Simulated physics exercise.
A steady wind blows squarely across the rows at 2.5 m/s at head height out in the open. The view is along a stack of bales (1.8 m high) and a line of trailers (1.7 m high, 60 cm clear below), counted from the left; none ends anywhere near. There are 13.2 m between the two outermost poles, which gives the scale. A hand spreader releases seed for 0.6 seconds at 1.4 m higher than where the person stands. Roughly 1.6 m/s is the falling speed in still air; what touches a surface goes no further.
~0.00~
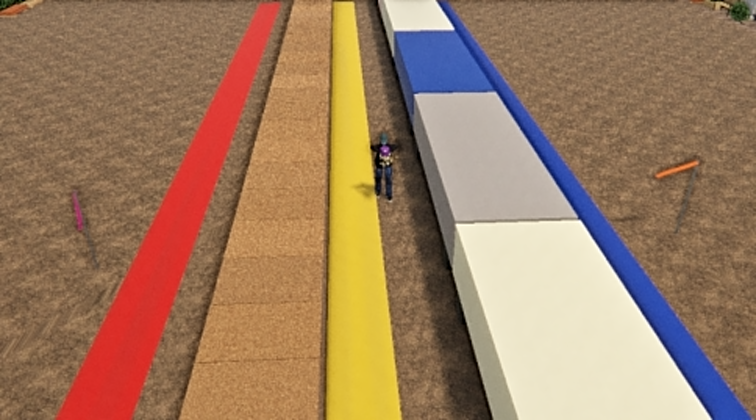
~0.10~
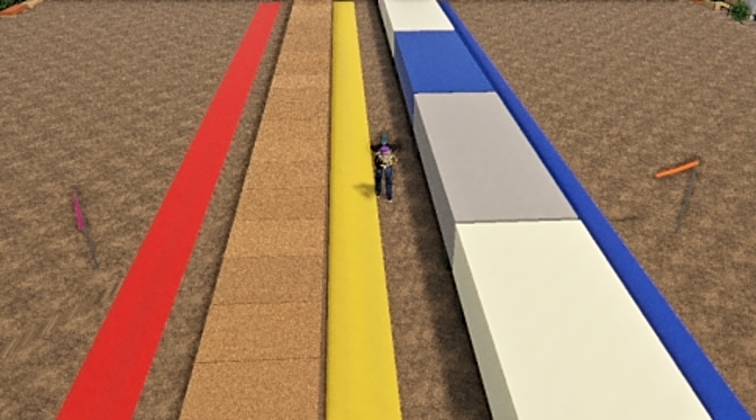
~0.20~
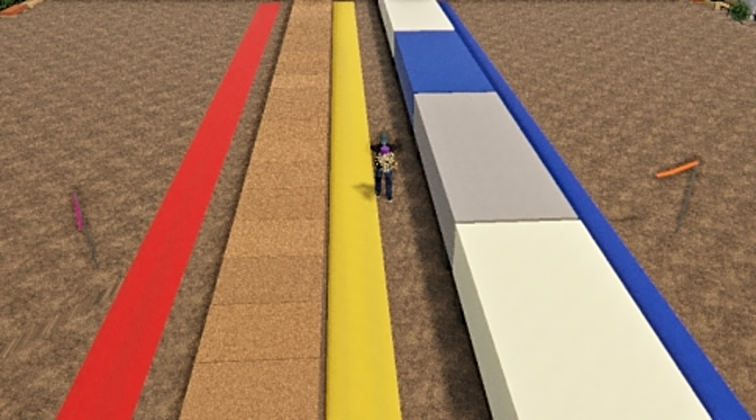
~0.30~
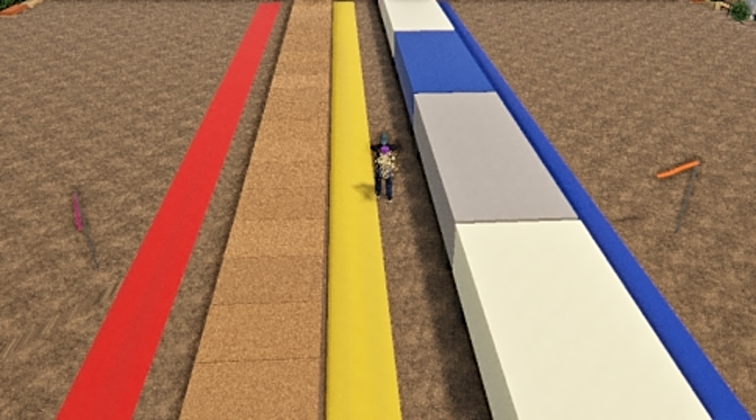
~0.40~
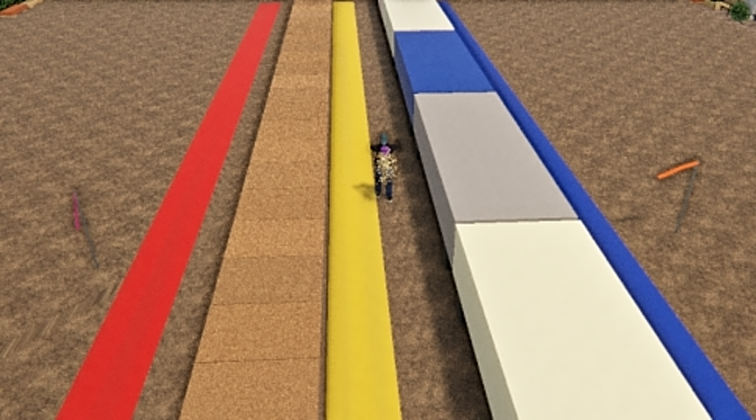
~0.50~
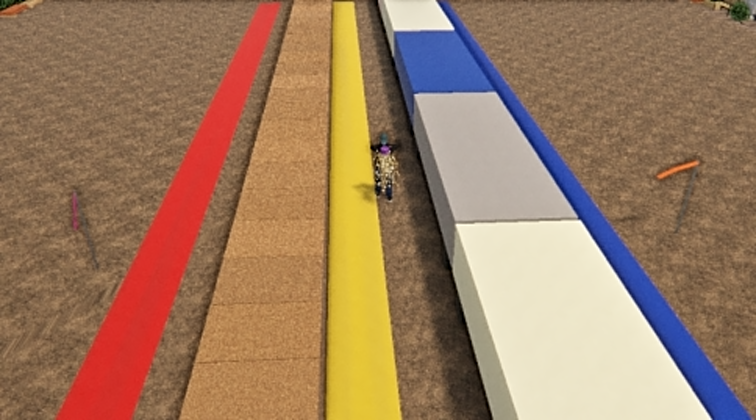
A long row of big white, grey and blue blocks runs away at the right beside a blue strip, seen from high above on brown ground, with a tan stack of bales to the left. A small dark-clad figure stands between the blocks and a yellow strip, a red strip lying farther left. Pale specks gather and spread slightly over the figure, while the pink and orange ribbons barely stir and the view stays still.
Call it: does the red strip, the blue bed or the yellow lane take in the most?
It is the yellow one that takes in the most.
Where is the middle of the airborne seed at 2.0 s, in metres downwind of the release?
Estimate: Near 1.0 m.
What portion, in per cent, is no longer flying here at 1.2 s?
About 25 per cent.
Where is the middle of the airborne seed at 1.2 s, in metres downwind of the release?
Around 0.5 metres.
After 1.2 s, 77 % is in the air or yet to come; 18 % lies on the yellow lane, 0 % on the red strip and 0 % on the blue bed; the middle of what still flies is 0.5 m above the low ground, near (375, 192).
After 2.0 s, 12 % is in the air or yet to come; 80 % lies on the yellow lane, 0 % on the red strip and 0 % on the blue bed; the middle of what still flies is 0.3 m above the low ground, near (354, 200).
After 3.5 s, 0 % is in the air or yet to come; 91 % lies on the yellow lane, 0 % on the red strip and 0 % on the blue bed.
After 8.0 s, 0 % is in the air or yet to come; 91 % lies on the yellow lane, 0 % on the red strip and 0 % on the blue bed.
After 45.0 s, 0 % is in the air or yet to come; 91 % lies on the yellow lane, 0 % on the red strip and 0 % on the blue bed.
